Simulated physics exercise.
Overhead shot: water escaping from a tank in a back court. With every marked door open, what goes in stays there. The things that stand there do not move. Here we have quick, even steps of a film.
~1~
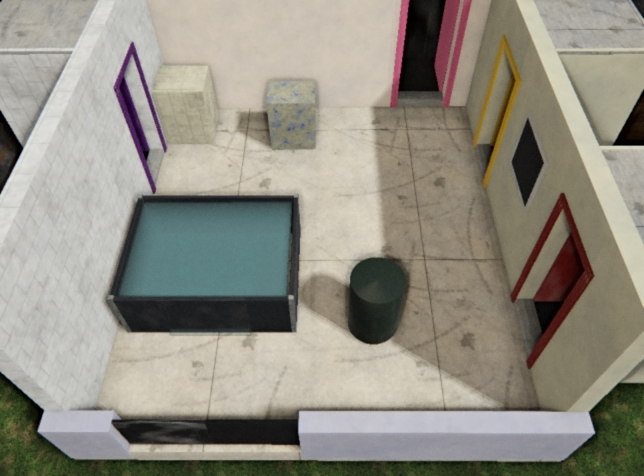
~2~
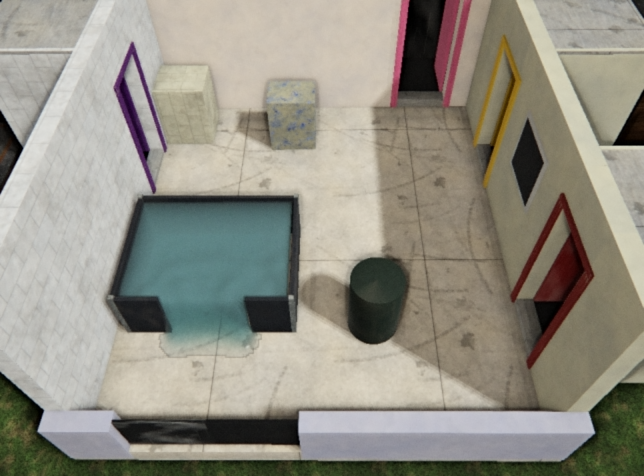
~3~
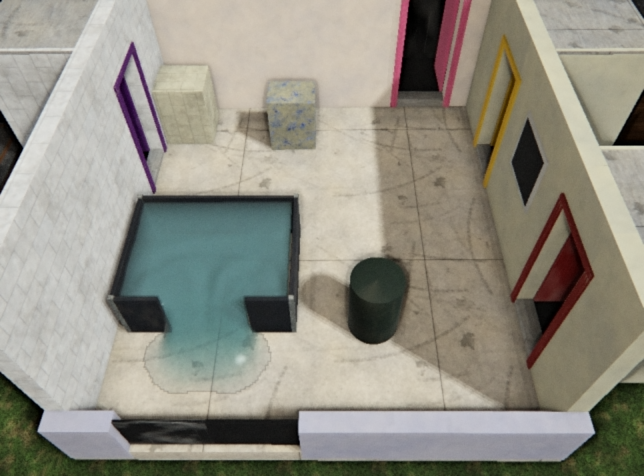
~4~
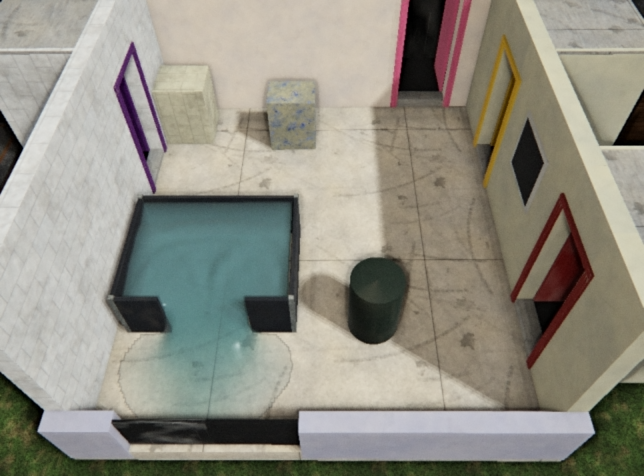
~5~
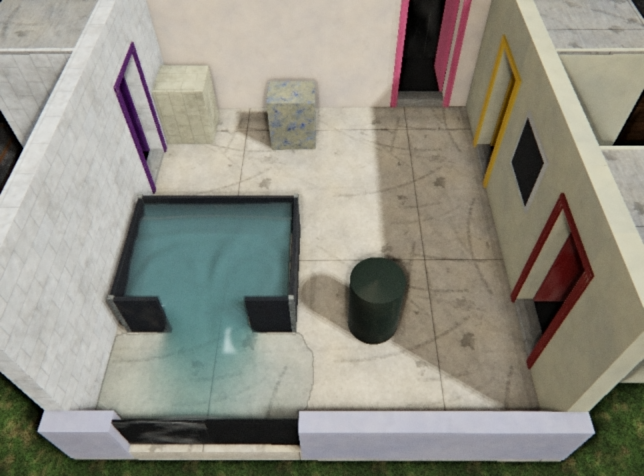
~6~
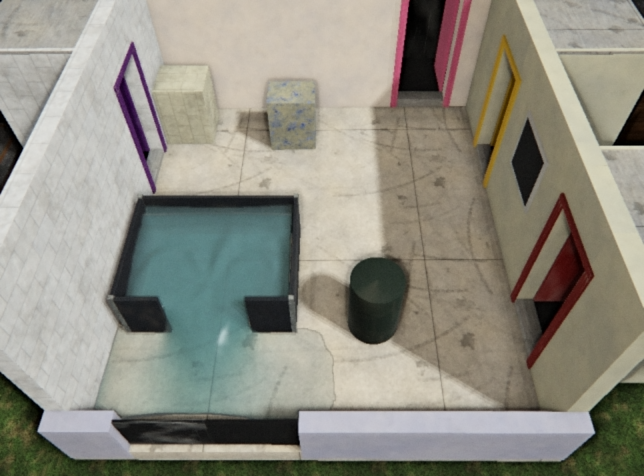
At the start, still blue-green water fills a dark-walled tank in a walled court, beside a dark green cylinder and two blocks. A gap opens in the tank's near side and water pours out onto the pale floor, spreading toward the near wall, then widening rightward along it.
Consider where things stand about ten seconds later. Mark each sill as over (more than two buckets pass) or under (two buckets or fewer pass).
The yellow door is under, the purple door is under, the red door is over, the pink door is under.
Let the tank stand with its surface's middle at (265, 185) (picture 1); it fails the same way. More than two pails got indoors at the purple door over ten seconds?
The purple door exceeds the threshold.
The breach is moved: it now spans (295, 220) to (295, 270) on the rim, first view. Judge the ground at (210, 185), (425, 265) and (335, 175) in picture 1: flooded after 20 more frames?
The first spot is spared, the second soaked and the third spared.
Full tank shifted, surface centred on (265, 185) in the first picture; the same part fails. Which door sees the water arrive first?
The door marked red, that's the one.
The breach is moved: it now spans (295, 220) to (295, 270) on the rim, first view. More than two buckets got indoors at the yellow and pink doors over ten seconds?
I think the yellow door crosses the limit and the pink door crosses the limit.
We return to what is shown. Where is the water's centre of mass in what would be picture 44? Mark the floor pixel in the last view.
The water's middle lies around (302, 285).
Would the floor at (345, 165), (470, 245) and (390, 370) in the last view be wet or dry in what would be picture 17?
The three points read clear, clear and soaked through.
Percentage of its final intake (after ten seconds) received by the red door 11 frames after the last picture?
It comes to around 0 percent of the ten-second total.
A moment on, water covers 15 % of the floor; the yellow door not reached, the purple door not reached, the red door not reached, the pink door not reached.
Next, water covers 30 % of the floor; the yellow door not reached, the purple door not reached, the red door wet at the sill, nothing in, the pink door not reached.
Then, water covers 50 % of the floor; the yellow door wet at the sill, nothing in, the purple door wet at the sill, nothing in, the red door over two buckets in, the pink door not reached.
Later, water covers 90 % of the floor; the yellow door wet at the sill, nothing in, the purple door wet at the sill, nothing in, the red door far over two buckets in, the pink door wet at the sill, nothing in.
In the end, water covers 95 % of the floor; the yellow door wet at the sill, nothing in, the purple door under two buckets in, the red door far over two buckets in, the pink door wet at the sill, nothing in.
